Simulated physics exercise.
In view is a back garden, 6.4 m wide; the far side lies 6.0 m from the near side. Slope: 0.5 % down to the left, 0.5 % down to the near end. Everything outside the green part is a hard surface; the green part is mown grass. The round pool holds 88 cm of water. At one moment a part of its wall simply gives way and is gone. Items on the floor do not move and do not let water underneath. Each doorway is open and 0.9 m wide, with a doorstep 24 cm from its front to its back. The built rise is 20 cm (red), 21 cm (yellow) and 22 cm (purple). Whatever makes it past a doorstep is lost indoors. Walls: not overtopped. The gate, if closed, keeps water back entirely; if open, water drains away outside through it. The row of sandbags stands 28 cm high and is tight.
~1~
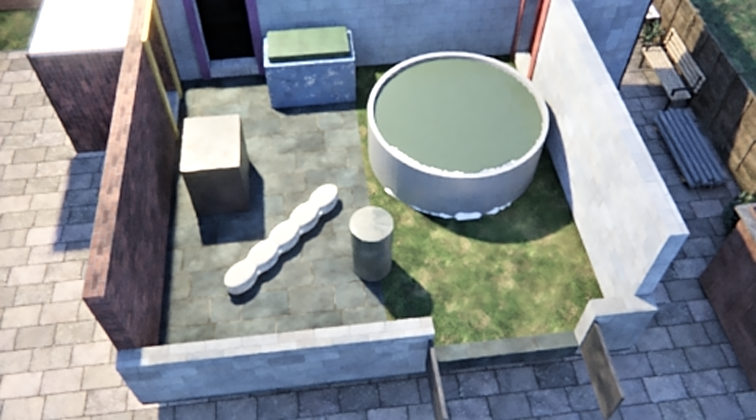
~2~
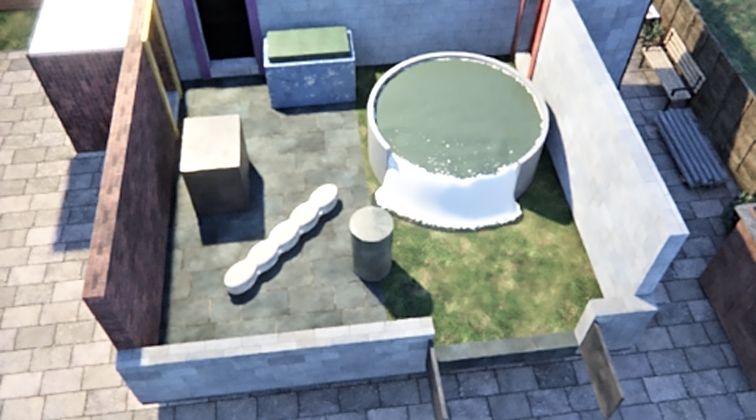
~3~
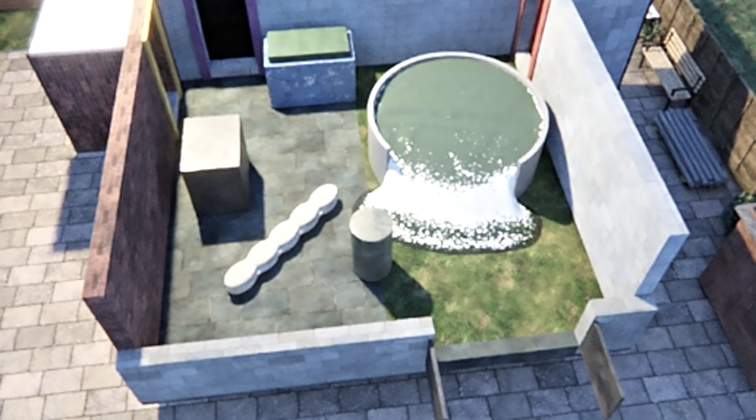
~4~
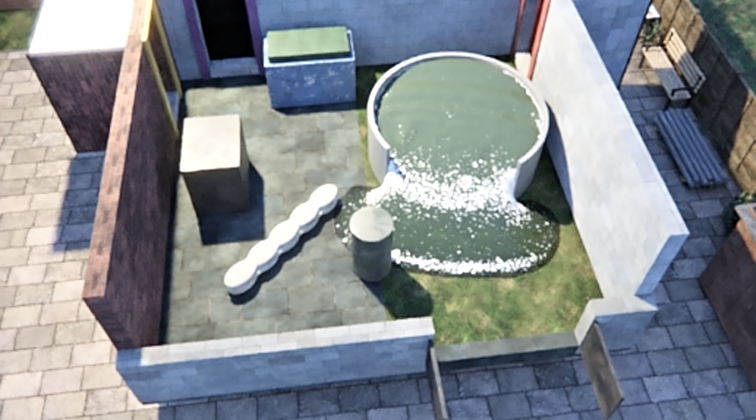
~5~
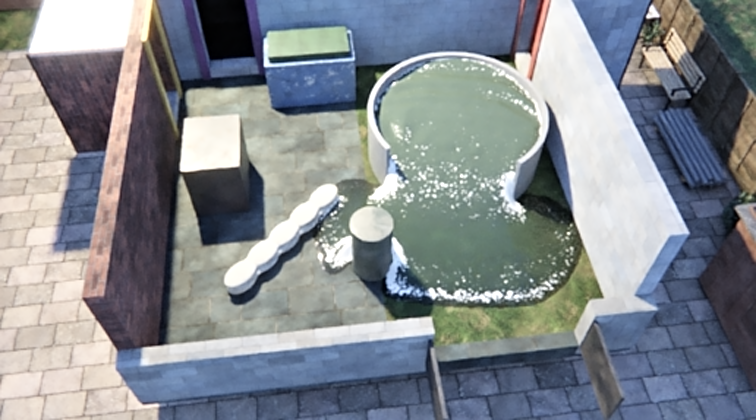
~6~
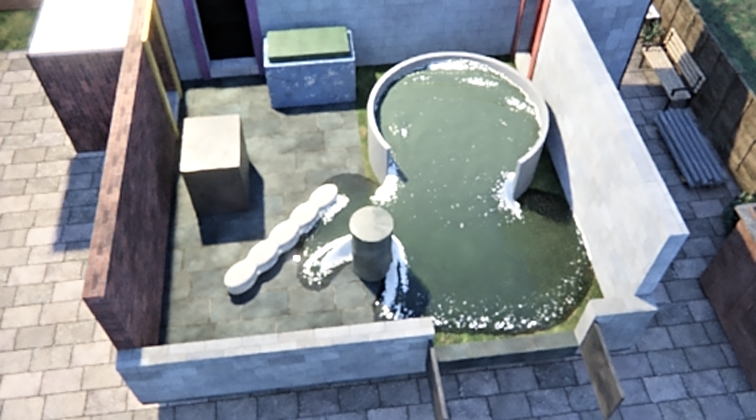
In a walled back garden, part of the round pool's near wall gives way and water pours out in a white rush, spreading over the grass toward the viewer and onto the paving, foaming around a short round pillar.
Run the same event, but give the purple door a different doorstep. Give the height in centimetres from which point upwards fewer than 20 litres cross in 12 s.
Roughly 8.5 cm.
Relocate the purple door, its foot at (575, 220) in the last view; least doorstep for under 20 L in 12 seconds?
It needs about 6.0 cm.
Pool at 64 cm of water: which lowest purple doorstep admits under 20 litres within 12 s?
In that case, roughly 5.0 cm.
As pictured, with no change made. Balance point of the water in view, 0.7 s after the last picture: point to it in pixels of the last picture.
Centre estimate: (444, 193) px, approximately.
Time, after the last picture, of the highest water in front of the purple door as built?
It peaks around 10.5 s.
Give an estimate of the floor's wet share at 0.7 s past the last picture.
Approximately 45 % of the floor.
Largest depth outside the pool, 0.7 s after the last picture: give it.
Roughly 50 cm.
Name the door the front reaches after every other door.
That would be the red one, last in line.
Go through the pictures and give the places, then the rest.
The round pool at (457, 113) is whole and still, 88 cm deep; the purple door at (226, 32) is dry, in the first frame.
The gap is at (448, 199), the front 0.4 m out at (517, 220); the back of the round pool holds 88 cm, in the second frame.
Water pours out at (448, 202) and has run 0.8 m, to (527, 241); about 14 cm deep outside, 88 cm at the back, in the third frame.
The gap is at (447, 205), the front 1.2 m out at a hidden place; the back of the round pool holds 88 cm, in the fourth frame.
The gap is at (447, 205), the front 1.7 m out at (331, 268); the back of the round pool holds 83 cm, in the fifth frame.
The front is at a hidden place, 2.2 m from the gap at (447, 205); 8.1 m2 of floor is wet, 75 cm left at the back; 3.3 m in a straight line remain to the purple door at (226, 32), in the sixth frame.
Then, 0.7 s after the last picture water covers 45 % of the floor, deepest (50 cm) near (392, 252); it has not reached the purple door.
Then, 2.3 s after the last picture water covers 55 % of the floor, deepest (40 cm) near (157, 377); it has not reached the purple door.
Then, 11.3 s after the last picture water covers 95 % of the floor, deepest (12 cm) near (173, 183); 10 cm at the purple door, 0 litres in over its 22 cm doorstep.
At the purple door as built, the water peaked near 12 cm, 10.3 s after the last picture.
Run again over the same 12 s with other heights there, 40 litres in over 7 cm, 4 litres over 10.5 cm. The limit of 20 litres is kept from about 8.5 cm up.
